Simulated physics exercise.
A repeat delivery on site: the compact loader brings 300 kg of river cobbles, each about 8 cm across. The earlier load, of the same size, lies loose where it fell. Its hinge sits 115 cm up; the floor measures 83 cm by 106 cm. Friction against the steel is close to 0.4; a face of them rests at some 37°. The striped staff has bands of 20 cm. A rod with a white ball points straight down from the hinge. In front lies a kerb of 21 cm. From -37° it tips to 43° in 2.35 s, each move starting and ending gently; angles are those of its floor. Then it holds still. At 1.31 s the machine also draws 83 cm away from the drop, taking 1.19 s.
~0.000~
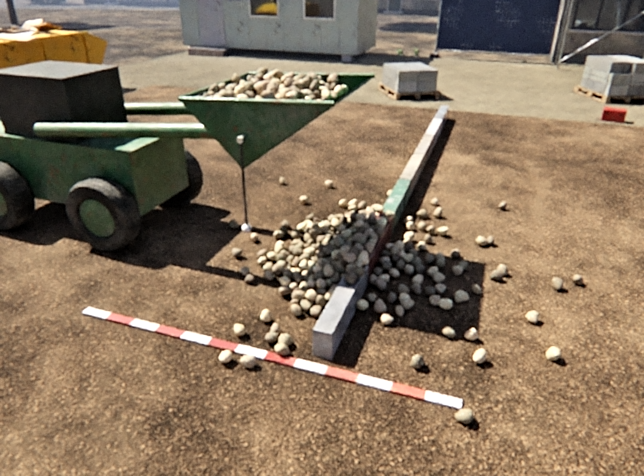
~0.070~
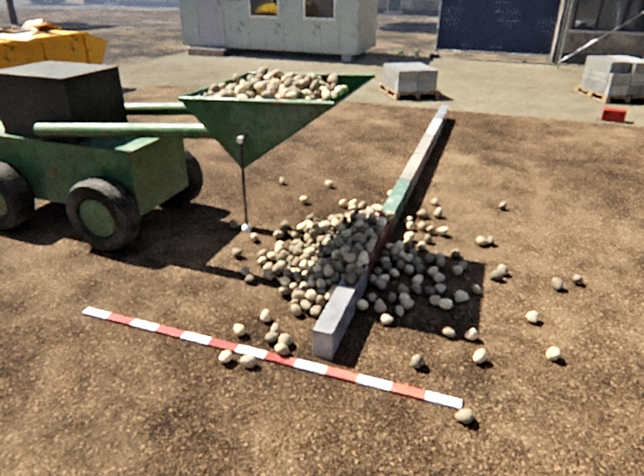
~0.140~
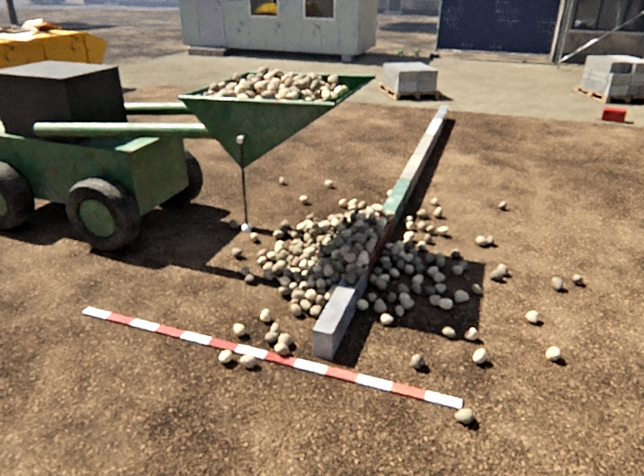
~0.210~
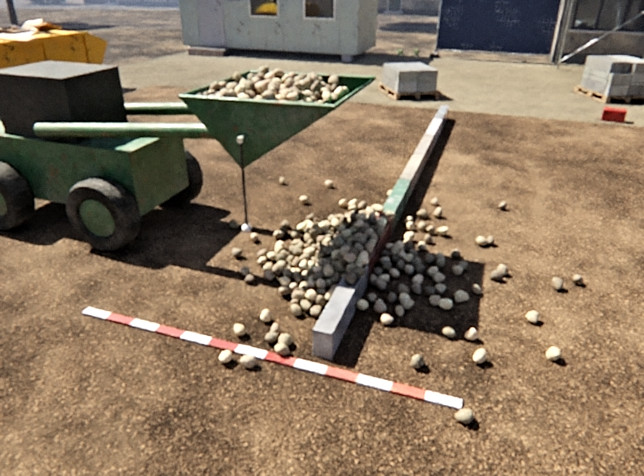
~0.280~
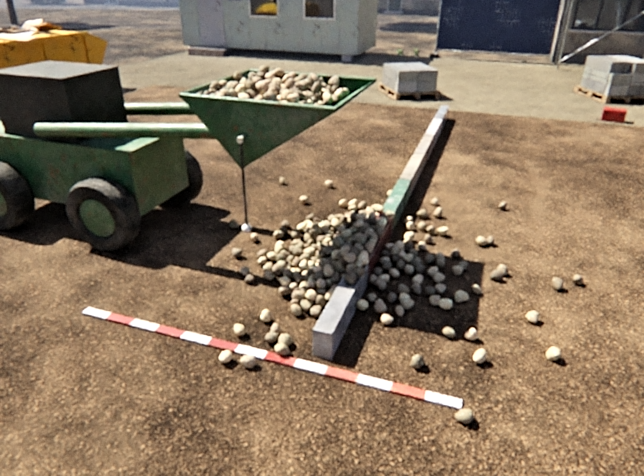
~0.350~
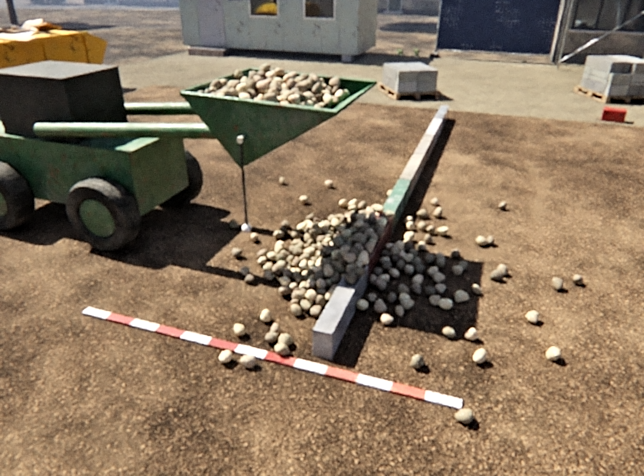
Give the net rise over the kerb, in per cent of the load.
Close to 2 parts in a hundred.
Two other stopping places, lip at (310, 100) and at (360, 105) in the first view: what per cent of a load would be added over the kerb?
First some 0, then 15 per cent.
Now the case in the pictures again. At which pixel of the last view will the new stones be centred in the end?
Near (303, 239).
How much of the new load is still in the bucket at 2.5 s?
About 0 per cent.
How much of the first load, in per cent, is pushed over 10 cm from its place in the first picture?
About 5 per cent.
After 1.8 s the floor is at 30°; in per cent of one load, 69 in the bucket, 111 on this side of the kerb, 20 over the kerb; the foremost stones are at (525, 285).
After 2.5 s the floor is at 43°; in per cent of one load, 0 in the bucket, 179 on this side of the kerb, 21 over the kerb; the foremost stones are at (524, 272).
After 3.0 s the floor is at 43°; in per cent of one load, 0 in the bucket, 179 on this side of the kerb, 21 over the kerb; the foremost stones are at (528, 268).
After 5.5 s the floor is at 43°; in per cent of one load, 0 in the bucket, 179 on this side of the kerb, 21 over the kerb; the foremost stones are at (528, 268). Net gain over the kerb, 2.
